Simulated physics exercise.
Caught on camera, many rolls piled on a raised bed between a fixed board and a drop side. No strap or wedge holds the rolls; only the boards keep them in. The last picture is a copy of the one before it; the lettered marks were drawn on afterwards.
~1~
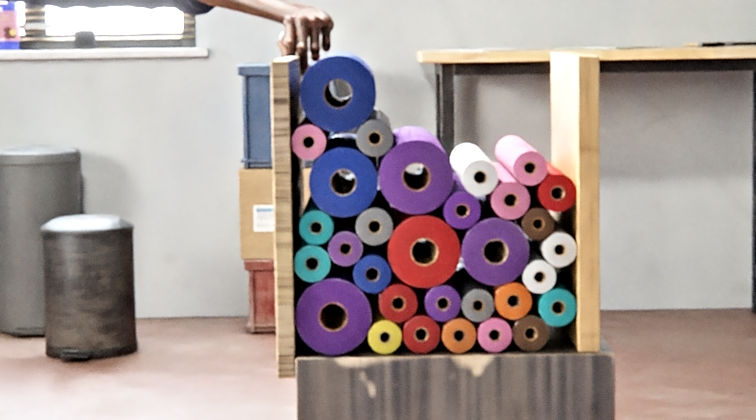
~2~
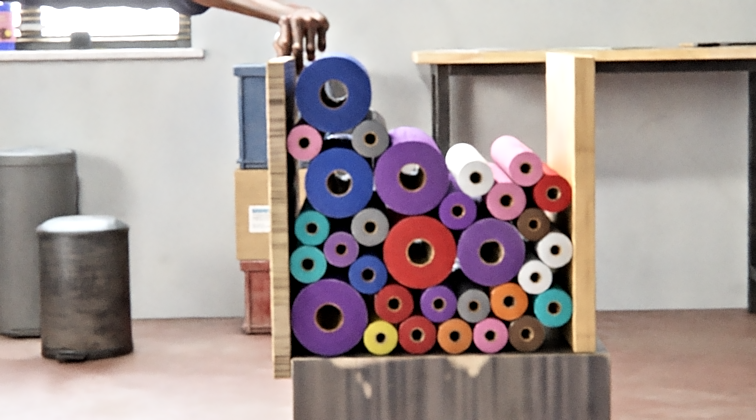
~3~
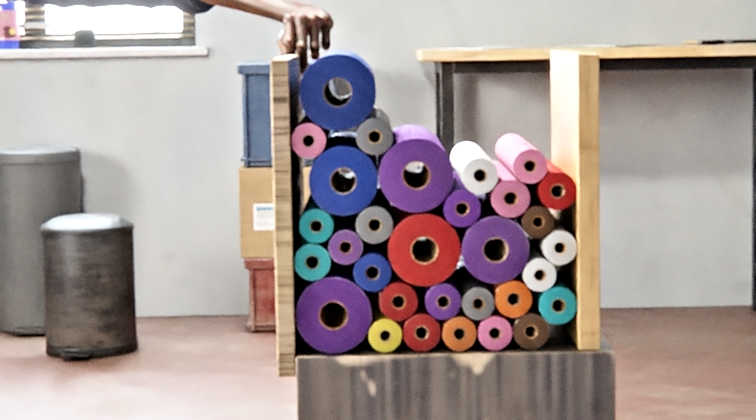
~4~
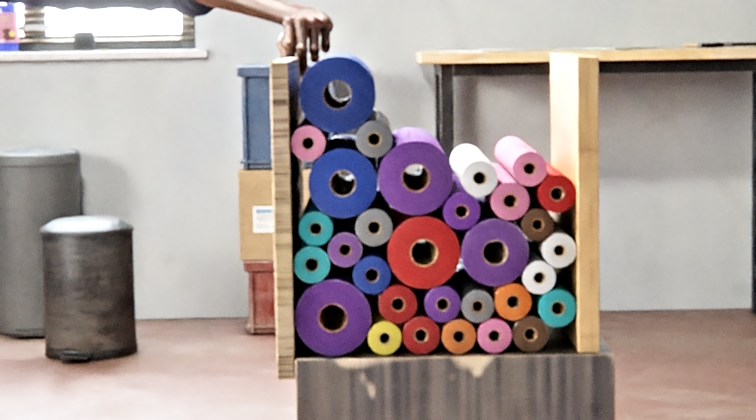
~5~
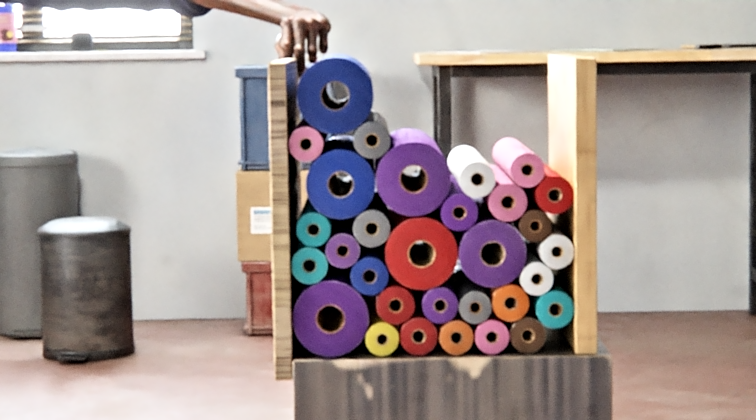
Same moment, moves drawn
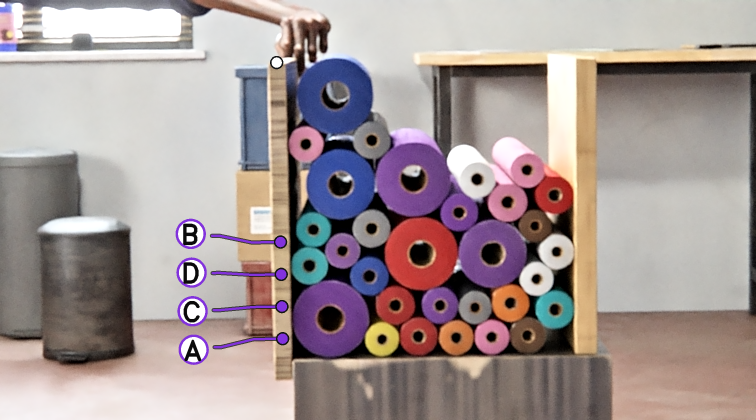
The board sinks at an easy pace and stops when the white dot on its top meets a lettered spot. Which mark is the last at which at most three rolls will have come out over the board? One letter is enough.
The answer is mark B.
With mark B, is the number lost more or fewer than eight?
It loses fewer than eight.
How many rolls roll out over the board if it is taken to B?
With B, two.
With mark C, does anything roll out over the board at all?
Yes, at C.
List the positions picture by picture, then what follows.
A purple roll (462, 211); a pink roll (309, 142); a pink roll (530, 168), in the first frame.
A pink roll (526, 168); side board (286, 205), in the second frame.
A purple roll (333, 315); a brown roll (531, 331), in the third frame.
A blue roll (372, 275); a purple roll (495, 252), in the fourth frame.
A purple roll (459, 213); a pink roll (306, 144); a pink roll (527, 170), in the fifth frame.
On the marked copy, A at (283, 339); B at (281, 242); C at (282, 307); D at (282, 274); the white dot at (277, 63).
Taking B. A third of the way, top of the board (288, 139).
Two thirds of the way, top of the board (290, 228).
When it is over, top of the board (290, 241), two out over the board.
As for the rest, A more than three out over the board; C more than three out over the board; D more than three out over the board.
